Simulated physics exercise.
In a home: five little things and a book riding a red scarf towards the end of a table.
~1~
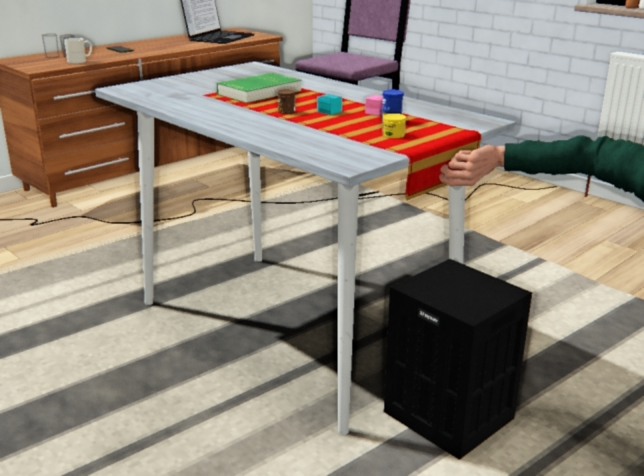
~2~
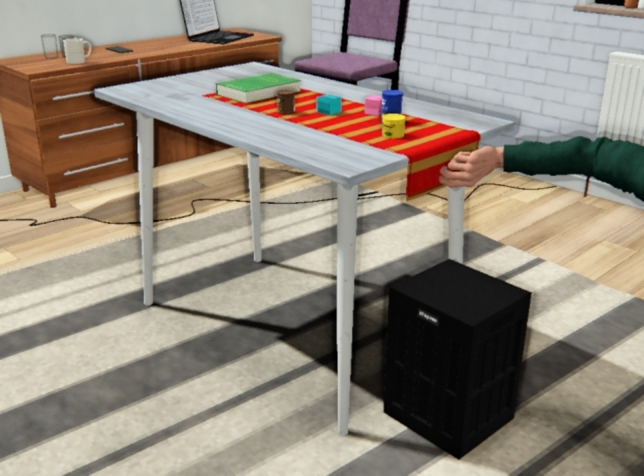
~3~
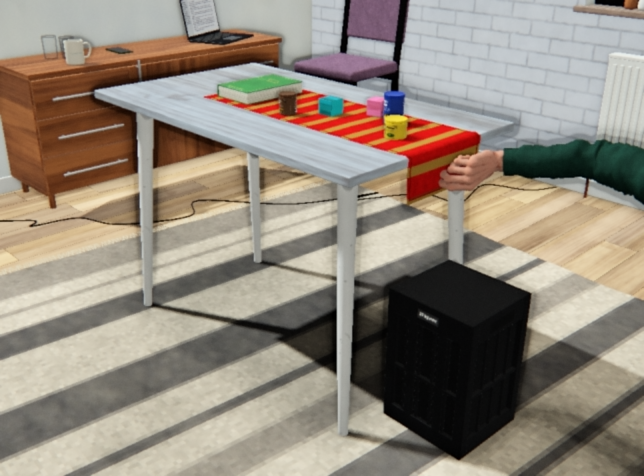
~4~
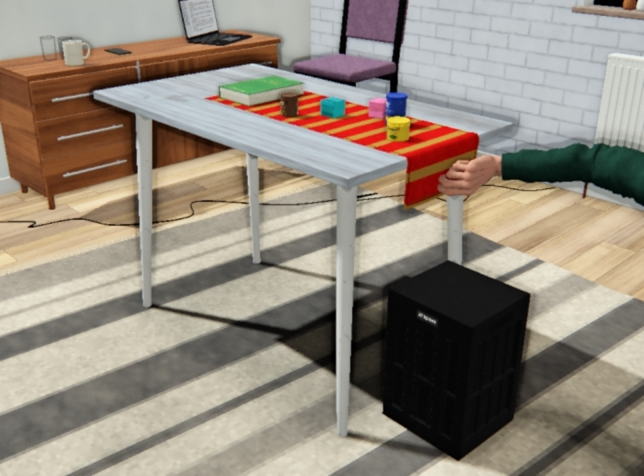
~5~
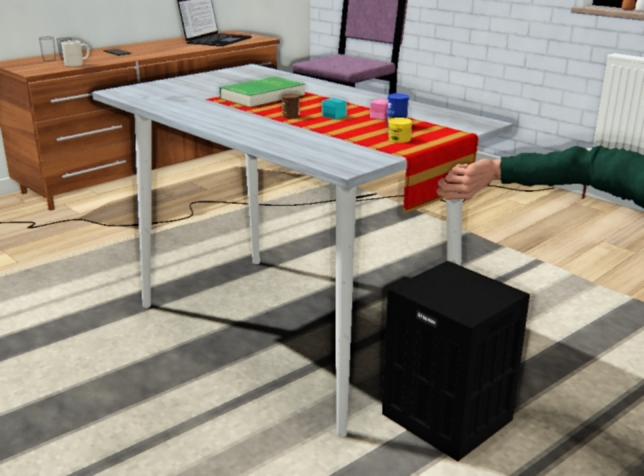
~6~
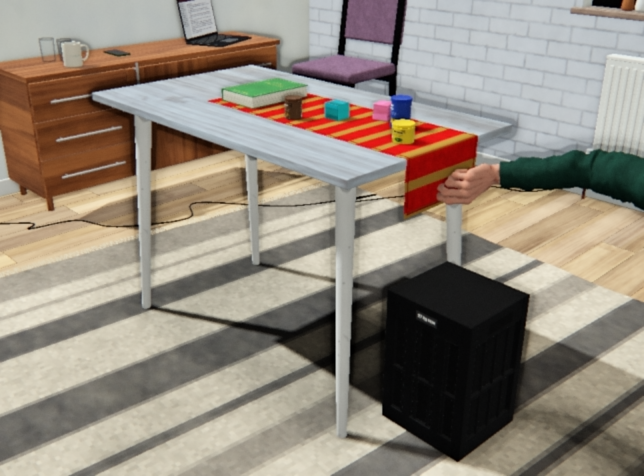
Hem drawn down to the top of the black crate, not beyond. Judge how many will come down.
The tally of things that come off will be two.
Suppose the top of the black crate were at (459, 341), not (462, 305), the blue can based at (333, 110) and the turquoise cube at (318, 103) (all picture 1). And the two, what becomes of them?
The blue can ends up still on top and the turquoise cube ends up still on top.
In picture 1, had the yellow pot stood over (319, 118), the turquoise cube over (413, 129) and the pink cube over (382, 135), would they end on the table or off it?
Each in turn: The yellow pot stays aloft, the turquoise cube goes down, the pink cube goes down.
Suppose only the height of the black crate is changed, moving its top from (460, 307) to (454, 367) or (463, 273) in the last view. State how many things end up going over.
You'd get 4 and then 1.
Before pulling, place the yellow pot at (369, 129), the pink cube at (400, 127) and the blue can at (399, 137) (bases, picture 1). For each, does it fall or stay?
Well, the yellow pot is dislodged, the pink cube is dislodged, and the blue can is dislodged.
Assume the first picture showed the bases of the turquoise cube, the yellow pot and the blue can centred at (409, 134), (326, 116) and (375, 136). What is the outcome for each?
Of the three, the turquoise cube ends off the top, the yellow pot stays aloft and the blue can ends off the top.
A little later, hem near (439, 227); all still up.
Next, hem near (437, 262); yellow pot gone.
Later still, hem on the crate; yellow pot and blue can gone.
When it is over, hem on the crate; yellow pot and blue can gone. It carries off two.
